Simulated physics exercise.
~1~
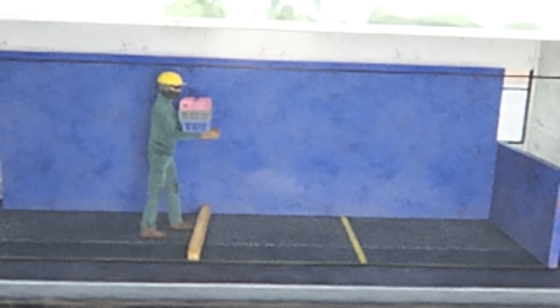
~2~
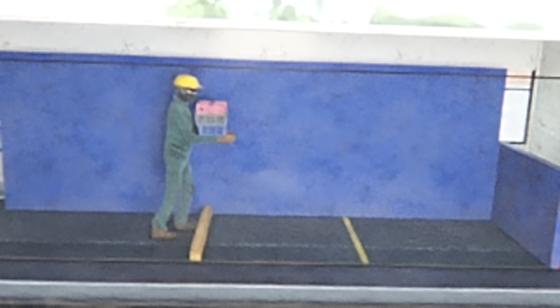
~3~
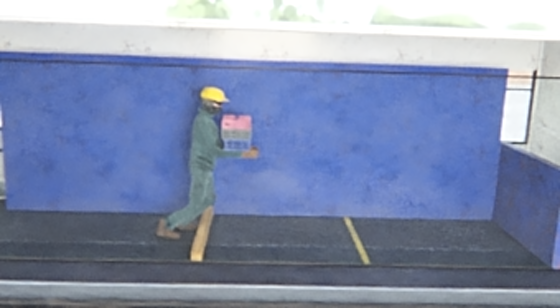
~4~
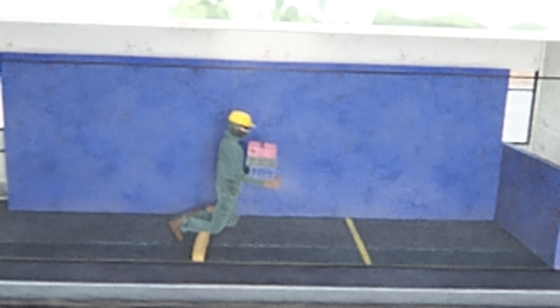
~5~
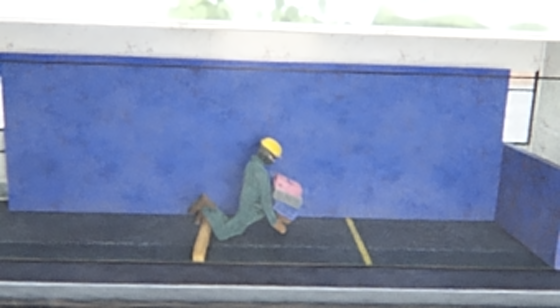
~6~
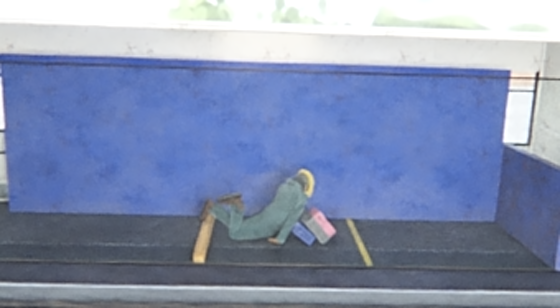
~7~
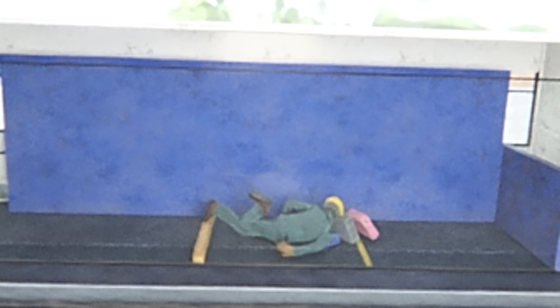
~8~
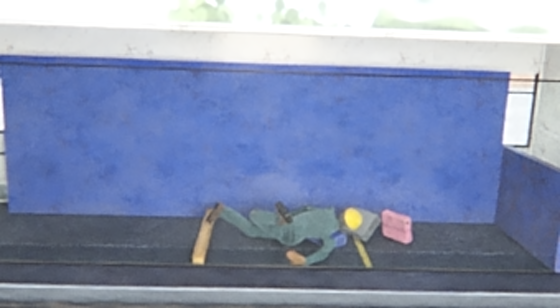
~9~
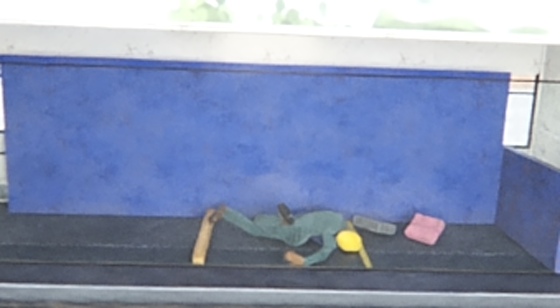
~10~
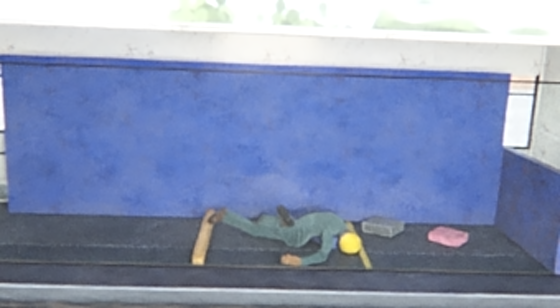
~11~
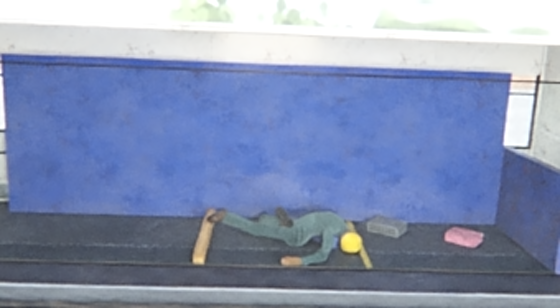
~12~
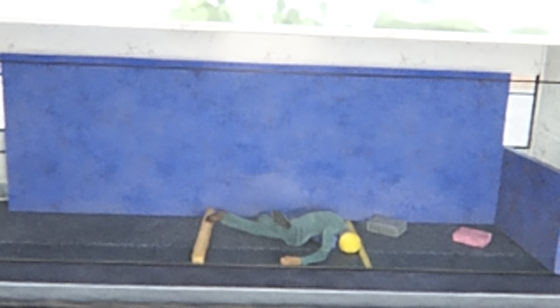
A figure in green clothes and a yellow helmet, carrying a stack of pink, grey and blue boxes, stands before a blue wall on a dark floor, seen from the side by a slightly swaying camera. The figure slides right to a wooden rail, its feet catch there, and it pitches forward toward a yellow line. It drops to its knees, then flat, as the stack tips and spills. The pink and grey boxes tumble over the line, the pink going farther. The figure lies still, helmet just short of the line, with the blue box hidden around its body.
